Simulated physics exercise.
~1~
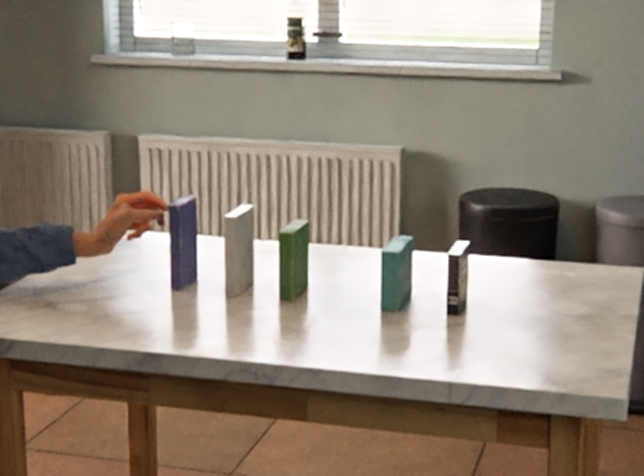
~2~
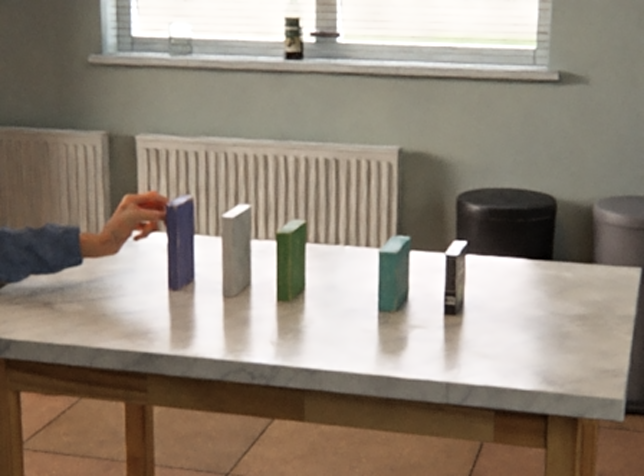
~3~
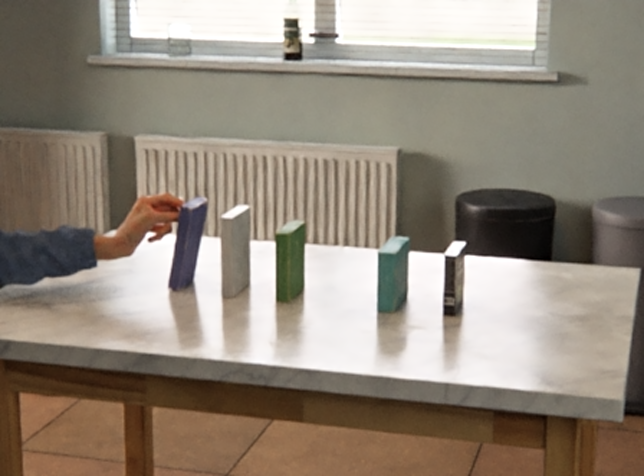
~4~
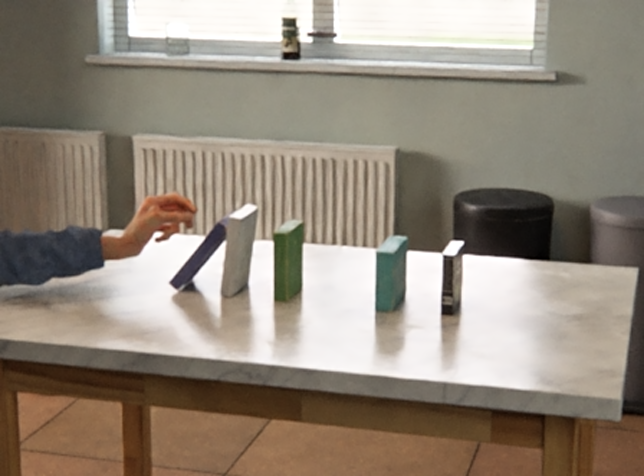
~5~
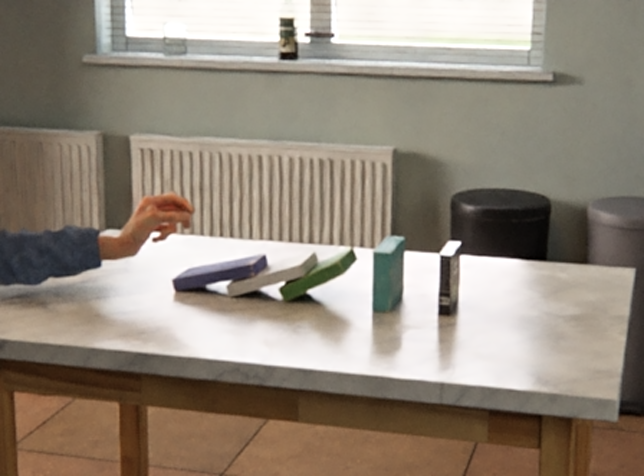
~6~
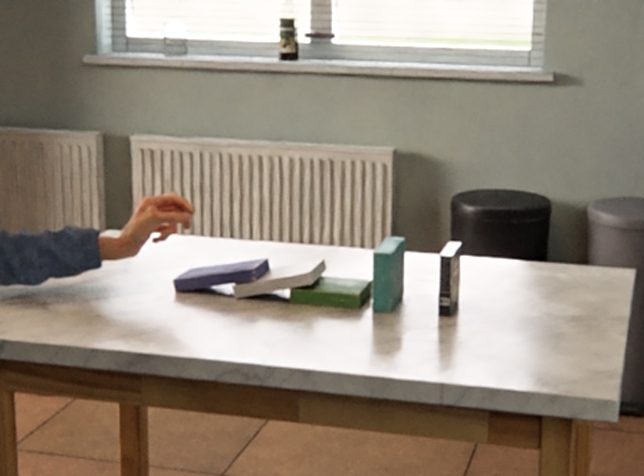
Hand tipping a blue block rightward on a table, toppling the white and green boards while the turquoise and black ones stay standing.
